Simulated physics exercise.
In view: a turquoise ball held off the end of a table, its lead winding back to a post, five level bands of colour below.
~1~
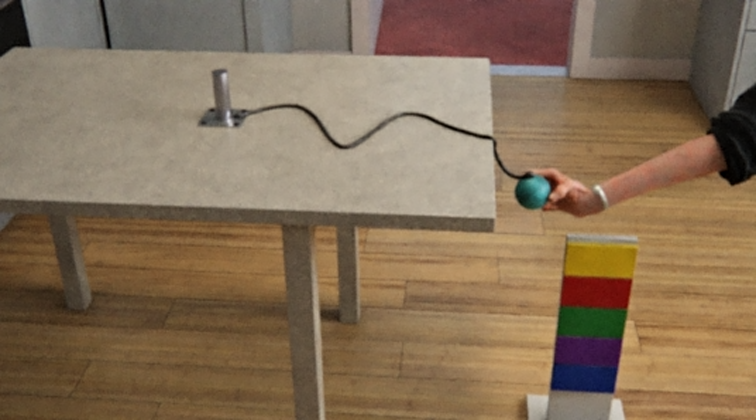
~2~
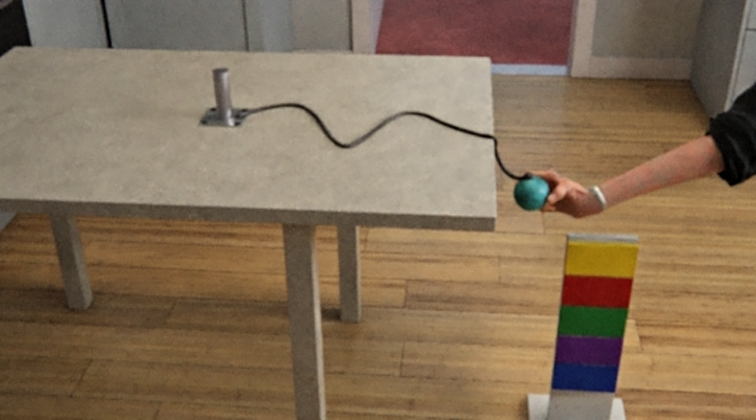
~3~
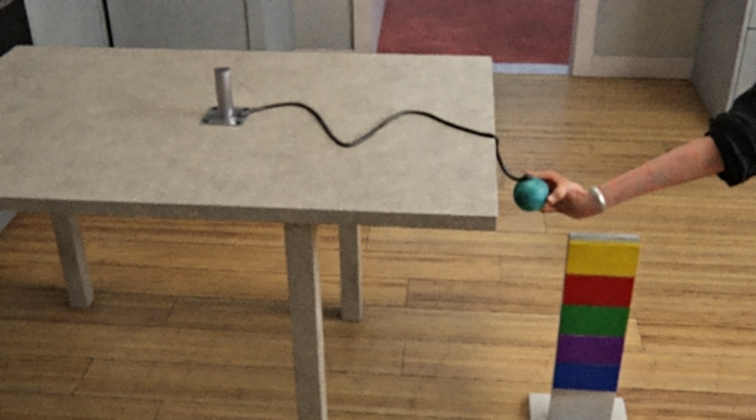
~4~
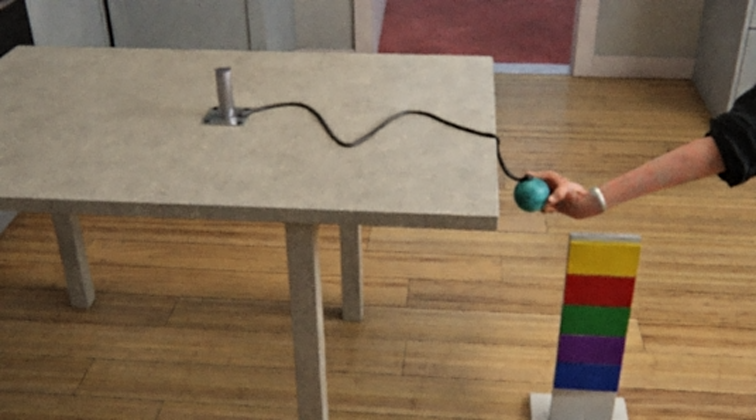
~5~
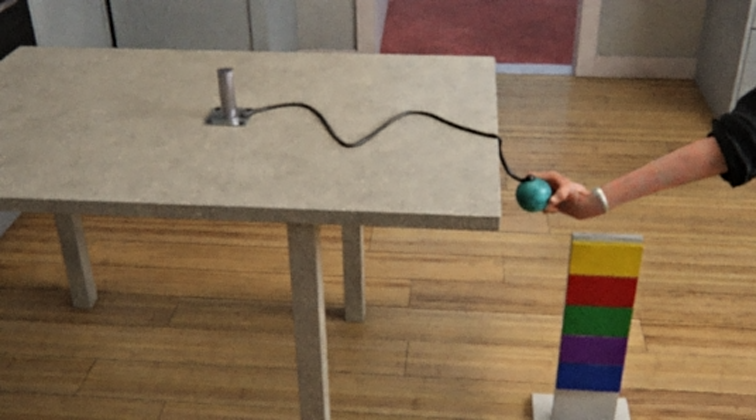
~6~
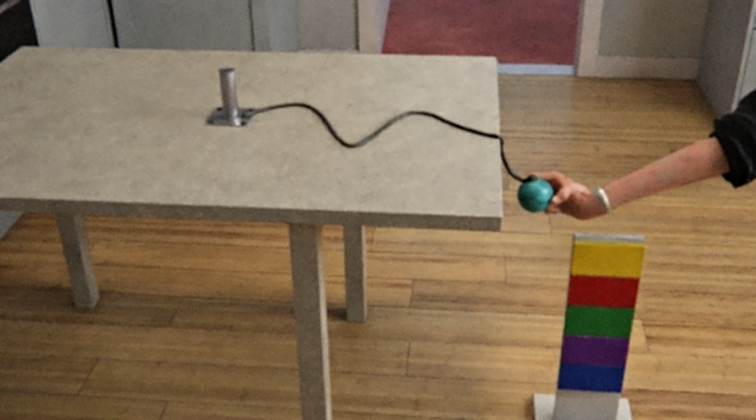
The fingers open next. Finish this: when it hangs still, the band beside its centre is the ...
When it hangs still, the band beside its centre is the green one.
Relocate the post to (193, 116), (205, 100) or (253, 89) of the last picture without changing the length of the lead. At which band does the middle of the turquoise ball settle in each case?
Result 1: Red. Result 2: Red. Result 3: Green.
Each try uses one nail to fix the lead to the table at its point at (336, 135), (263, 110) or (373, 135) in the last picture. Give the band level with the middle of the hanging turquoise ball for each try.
One after the other, red; green; yellow.
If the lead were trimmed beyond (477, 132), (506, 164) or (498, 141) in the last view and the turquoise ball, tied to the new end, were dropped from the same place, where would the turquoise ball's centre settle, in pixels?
Going through them in turn gives (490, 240), (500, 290) and finally (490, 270).
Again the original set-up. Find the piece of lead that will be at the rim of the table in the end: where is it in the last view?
Near pixel (399, 118).
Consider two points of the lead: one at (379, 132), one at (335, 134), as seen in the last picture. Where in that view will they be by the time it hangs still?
The first lands at (462, 133), while the second lands at (387, 127).
Soon after, ball near (503, 311); level with green.
Then, ball near (485, 315); level with green.
At rest, ball near (491, 315); level with green. The lead holds its middle at green.
